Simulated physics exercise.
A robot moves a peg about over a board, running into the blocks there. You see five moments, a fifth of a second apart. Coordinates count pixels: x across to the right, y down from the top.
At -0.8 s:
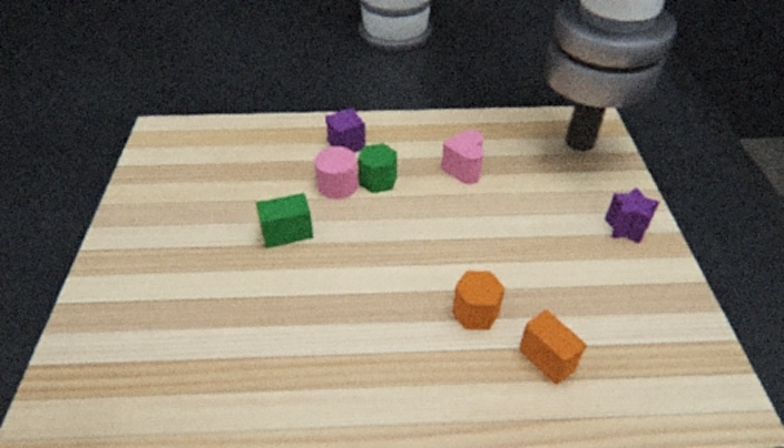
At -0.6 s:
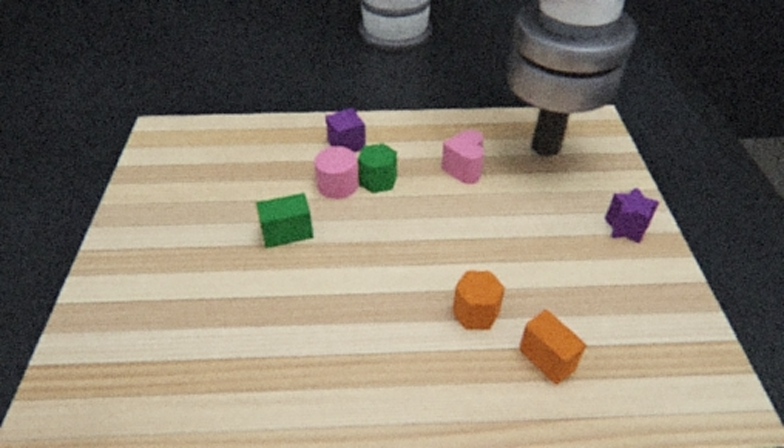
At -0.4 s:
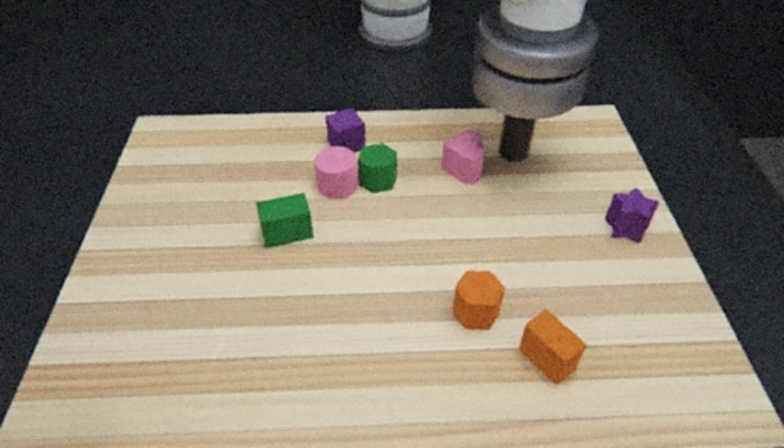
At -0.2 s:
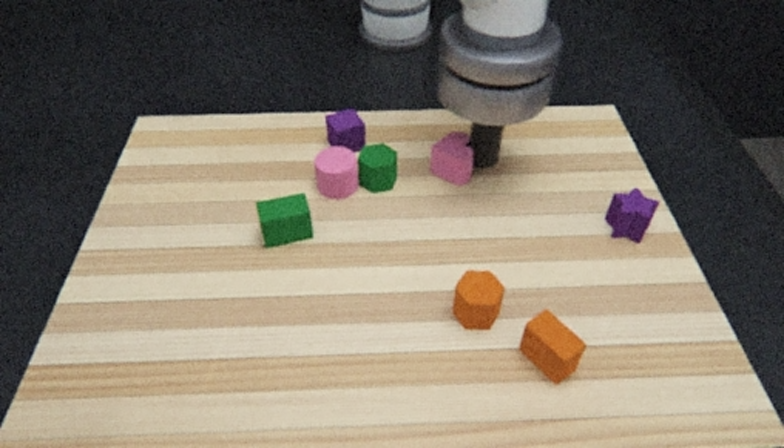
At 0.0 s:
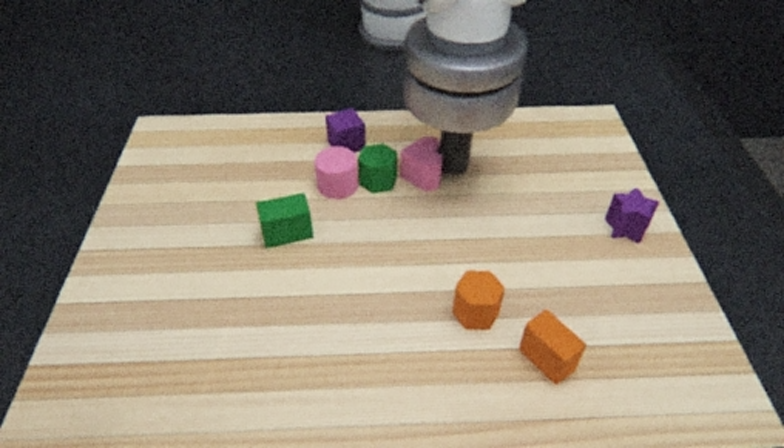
On a striped wooden board, a robot's dark peg moving left and pushing a pink heart block toward a green hexagon.
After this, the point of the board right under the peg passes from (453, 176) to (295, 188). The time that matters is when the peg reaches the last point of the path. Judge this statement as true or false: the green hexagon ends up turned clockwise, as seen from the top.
False.
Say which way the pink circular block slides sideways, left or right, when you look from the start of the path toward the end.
The answer is left.
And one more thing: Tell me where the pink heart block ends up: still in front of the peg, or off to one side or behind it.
By the time the path ends, the pink heart block has slid off to the side or behind.
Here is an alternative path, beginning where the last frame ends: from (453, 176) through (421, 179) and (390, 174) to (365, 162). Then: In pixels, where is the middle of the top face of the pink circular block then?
I'd expect the centre of its top face to be at (287, 170).
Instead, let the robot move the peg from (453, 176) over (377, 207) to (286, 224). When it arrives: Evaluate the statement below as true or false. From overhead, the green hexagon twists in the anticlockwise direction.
Verdict: True.
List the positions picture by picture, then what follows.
Lower end of the peg at (580, 143), tops of blocks, pink circular block at (336, 159), purple four-sided block at (345, 119), green hexagon at (378, 155), pink heart block at (467, 144), in the first picture.
Peg at (546, 148), blocks as before, in the second picture.
Peg at (514, 153), blocks as before, in the third picture.
Peg at (483, 159), pink heart block at (455, 145), in the fourth picture.
Peg at (454, 165), pink circular block at (336, 159), purple four-sided block at (345, 119), green hexagon at (378, 155), pink heart block at (425, 150), in the fifth picture.
The first path, step by step. One third of the way, peg at (401, 170); pink circular block at (304, 165); green hexagon at (341, 154), turned 35° anticlockwise; pink heart block at (374, 146), turned 25° clockwise.
Two thirds of the way, peg at (347, 174); pink circular block at (278, 169); purple four-sided block at (345, 116), turned 15° clockwise; green hexagon at (299, 146), turned 80° anticlockwise; pink heart block at (338, 141), turned 70° clockwise.
At the end, peg at (293, 177); pink circular block at (255, 174); purple four-sided block at (346, 115), turned 15° clockwise; green hexagon at (281, 142), turned 65° anticlockwise; pink heart block at (330, 140), turned 95° clockwise.
